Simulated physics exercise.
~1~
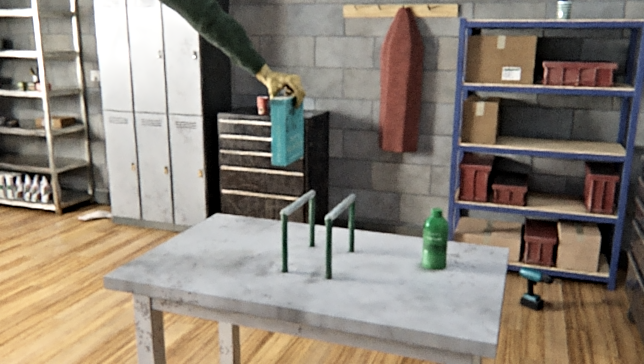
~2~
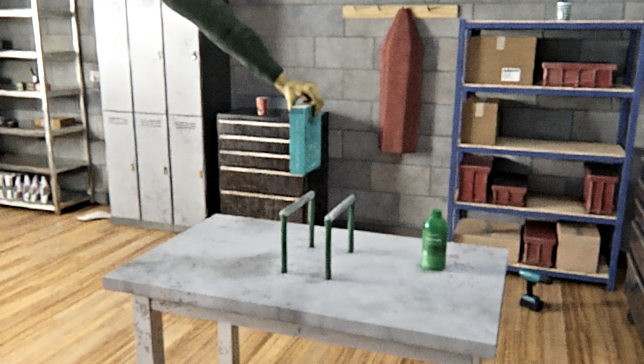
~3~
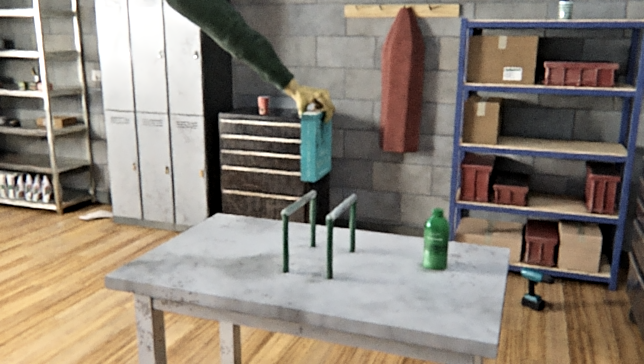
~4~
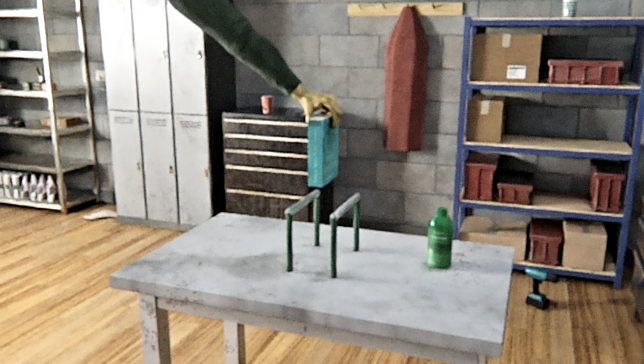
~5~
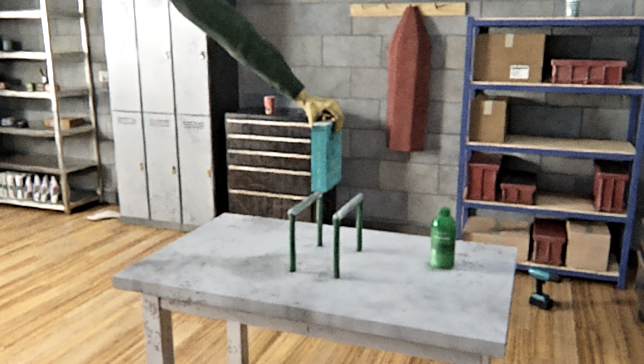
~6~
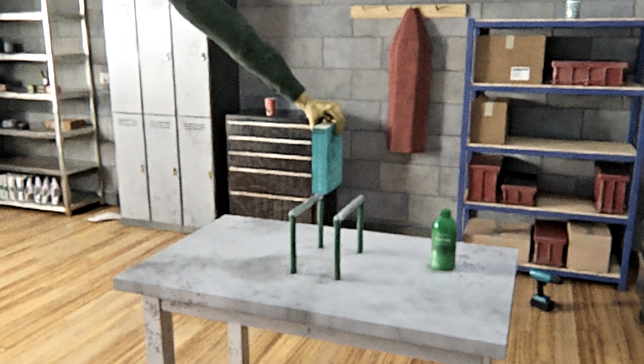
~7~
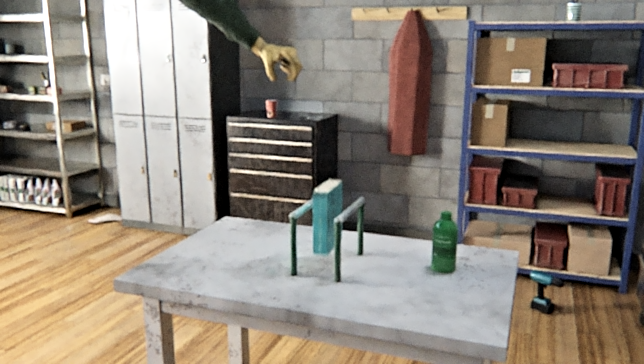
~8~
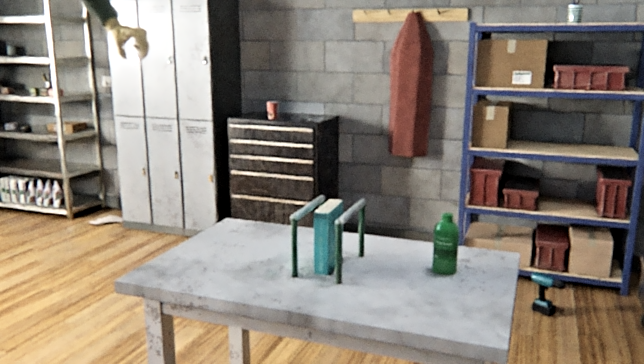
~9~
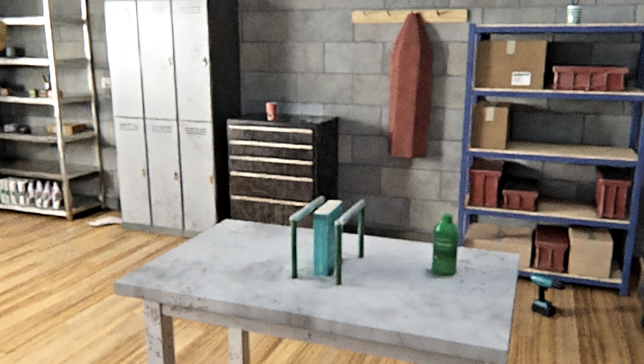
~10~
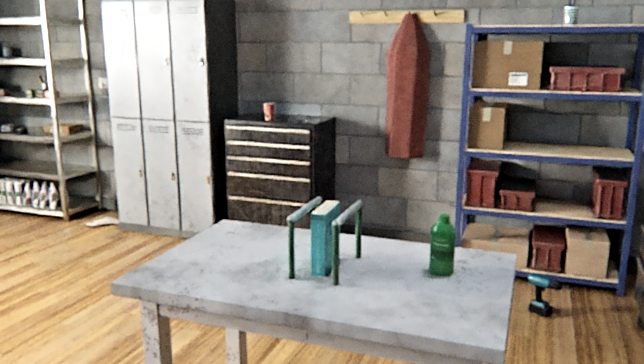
A gloved hand lowers and releases a turquoise book, which drops upright between two green rails.
